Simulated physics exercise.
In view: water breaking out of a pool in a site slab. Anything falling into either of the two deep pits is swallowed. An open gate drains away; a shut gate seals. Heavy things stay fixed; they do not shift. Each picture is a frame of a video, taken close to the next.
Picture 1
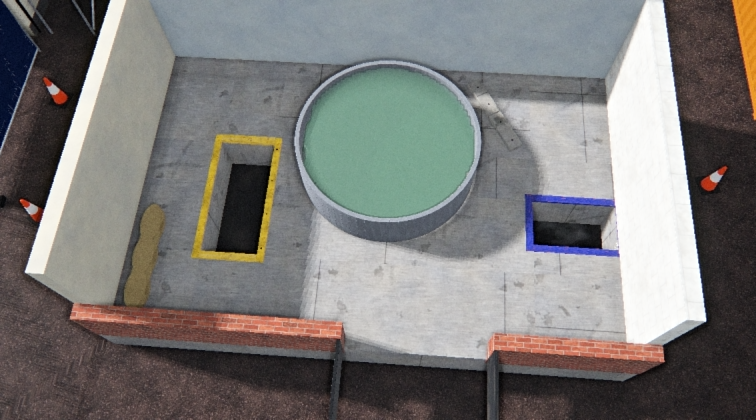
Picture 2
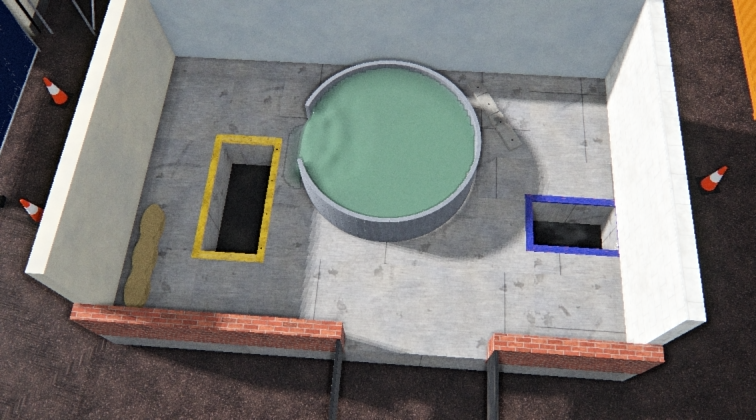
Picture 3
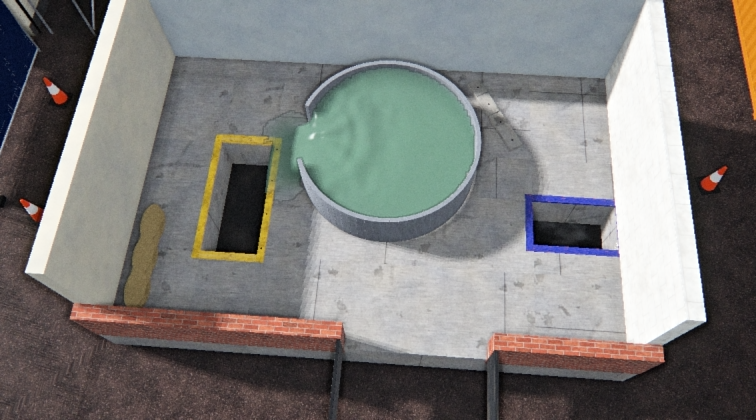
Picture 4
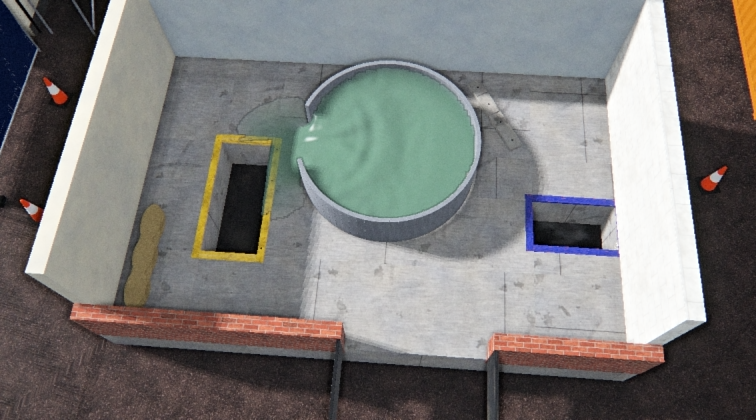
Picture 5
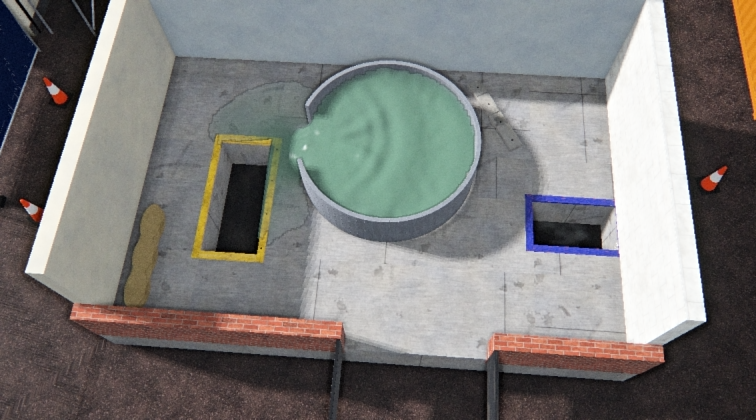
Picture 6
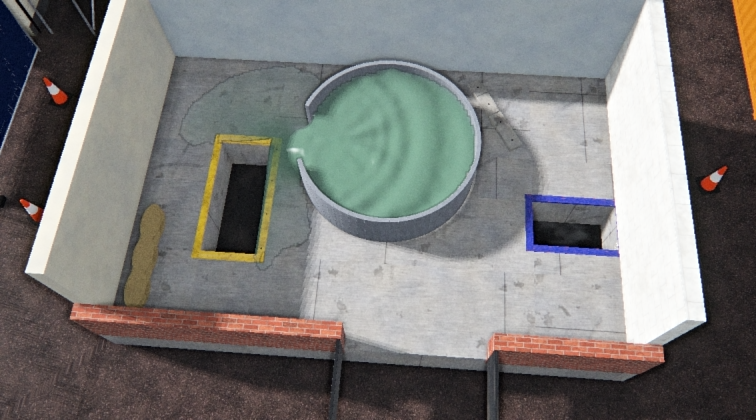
Green water sits still in a round pool on a walled concrete slab, between a yellow-edged pit and a blue-edged one. A gap opens in the pool's left side, and water pours through as ripples cross the surface. A thin sheet spreads left over the slab, around the yellow-edged pit's upper side.
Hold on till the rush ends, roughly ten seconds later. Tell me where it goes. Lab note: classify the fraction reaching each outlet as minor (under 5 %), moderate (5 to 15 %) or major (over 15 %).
Fractions by outlet: Gate minor; blue pit minor; yellow pit major.
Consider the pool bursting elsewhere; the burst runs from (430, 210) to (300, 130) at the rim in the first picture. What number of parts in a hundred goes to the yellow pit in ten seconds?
Yellow: 35 %.
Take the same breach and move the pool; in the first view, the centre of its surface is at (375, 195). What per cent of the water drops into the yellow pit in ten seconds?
Share in the yellow pit - 70 in a hundred.
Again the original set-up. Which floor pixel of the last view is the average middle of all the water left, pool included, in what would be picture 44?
Near (328, 158).
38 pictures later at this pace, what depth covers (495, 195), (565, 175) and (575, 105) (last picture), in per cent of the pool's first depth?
At the three places, in the order asked: Around 0, 0 and 0 per cent.
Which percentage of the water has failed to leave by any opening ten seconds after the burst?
My figure is close to 50 percent.
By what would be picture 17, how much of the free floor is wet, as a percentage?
Estimate: Some 20 in a hundred.
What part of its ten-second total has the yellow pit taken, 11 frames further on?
About 35 per cent.
A moment on, water covers 20 % of the floor; the gate 0 %, the blue pit 0 %, the yellow pit 10 %.
Next, water covers 20 % of the floor; the gate 0 %, the blue pit 0 %, the yellow pit 18 %.
Then, water covers 30 % of the floor; the gate 0 %, the blue pit 0 %, the yellow pit 27 %.
Later, water covers 45 % of the floor; the gate 0 %, the blue pit 0 %, the yellow pit 39 %.
In the end, water covers 75 % of the floor; the gate 0 %, the blue pit 0 %, the yellow pit 50 %.
